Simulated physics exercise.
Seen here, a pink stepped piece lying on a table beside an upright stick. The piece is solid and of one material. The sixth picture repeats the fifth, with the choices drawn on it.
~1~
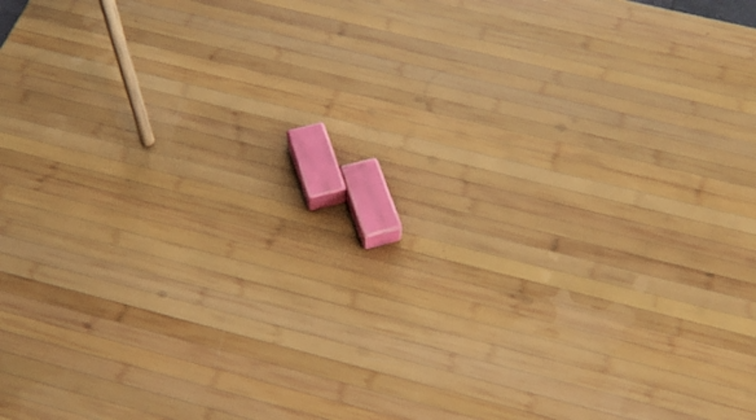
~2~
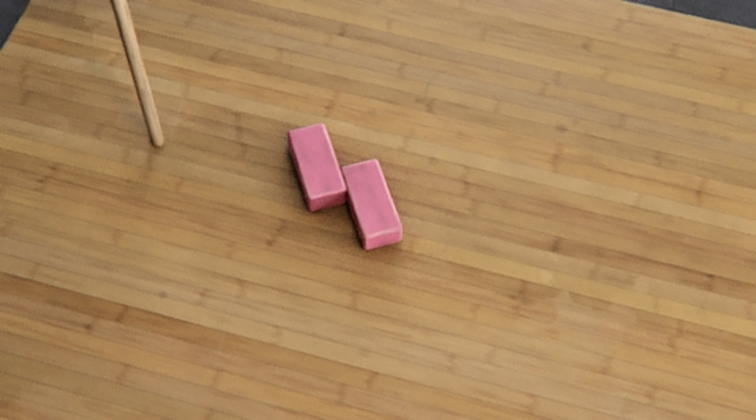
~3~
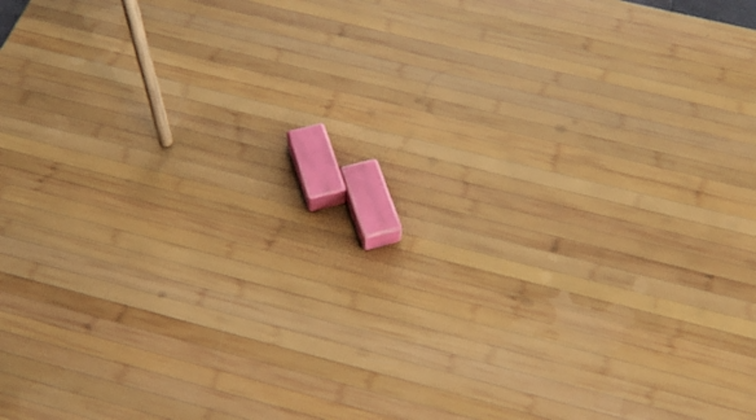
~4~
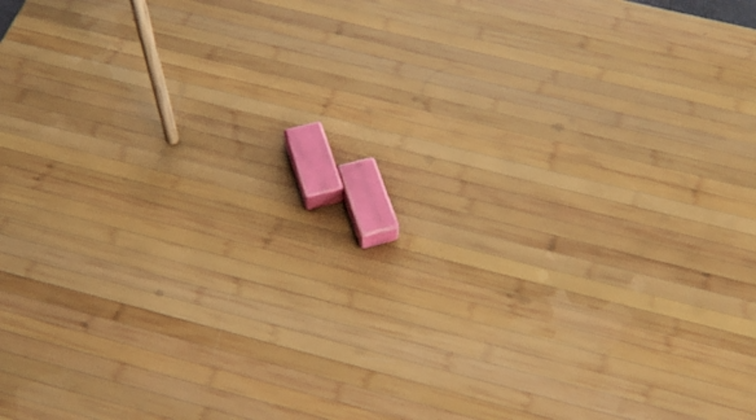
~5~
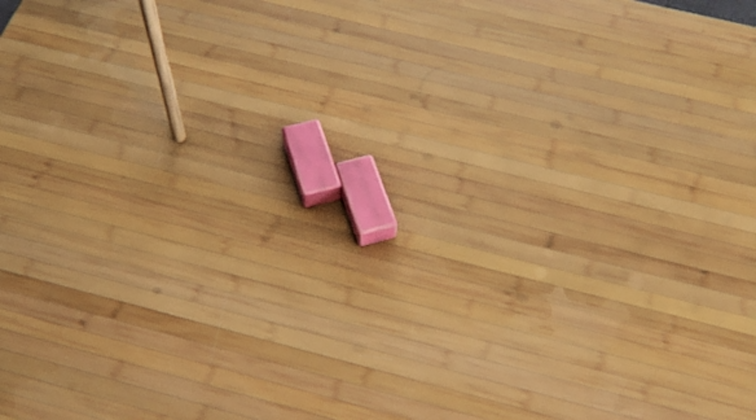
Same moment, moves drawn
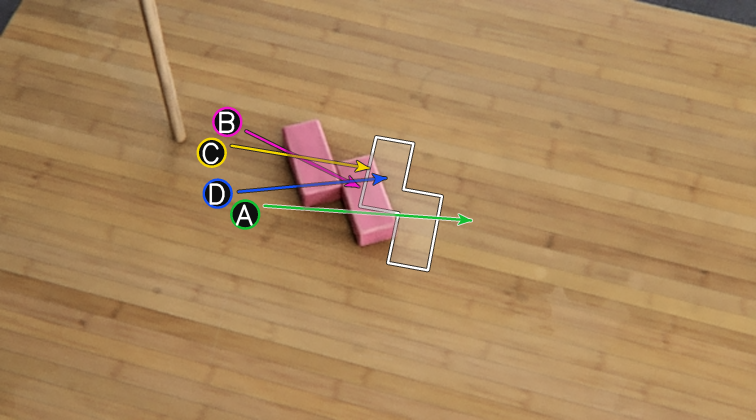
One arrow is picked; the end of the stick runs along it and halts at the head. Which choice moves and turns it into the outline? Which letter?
Choose stroke B.
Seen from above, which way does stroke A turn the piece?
It turns anticlockwise.
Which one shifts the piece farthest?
That is D.
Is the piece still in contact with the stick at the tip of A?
No.
On the marked copy, A from (264, 206) to (471, 220); B from (246, 131) to (359, 187); C from (232, 146) to (369, 168); D from (239, 192) to (386, 178).
With B. Early on, foot of the stick (286, 152), piece (367, 194).
Further on, foot of the stick (328, 173), piece (386, 202).
At the end, foot of the stick (359, 188), piece (419, 214); it fills the outline.
As for the rest, A leaves the piece out of the outline, at (413, 163); C leaves the piece out of the outline, at (402, 216); D leaves the piece out of the outline, at (451, 202).
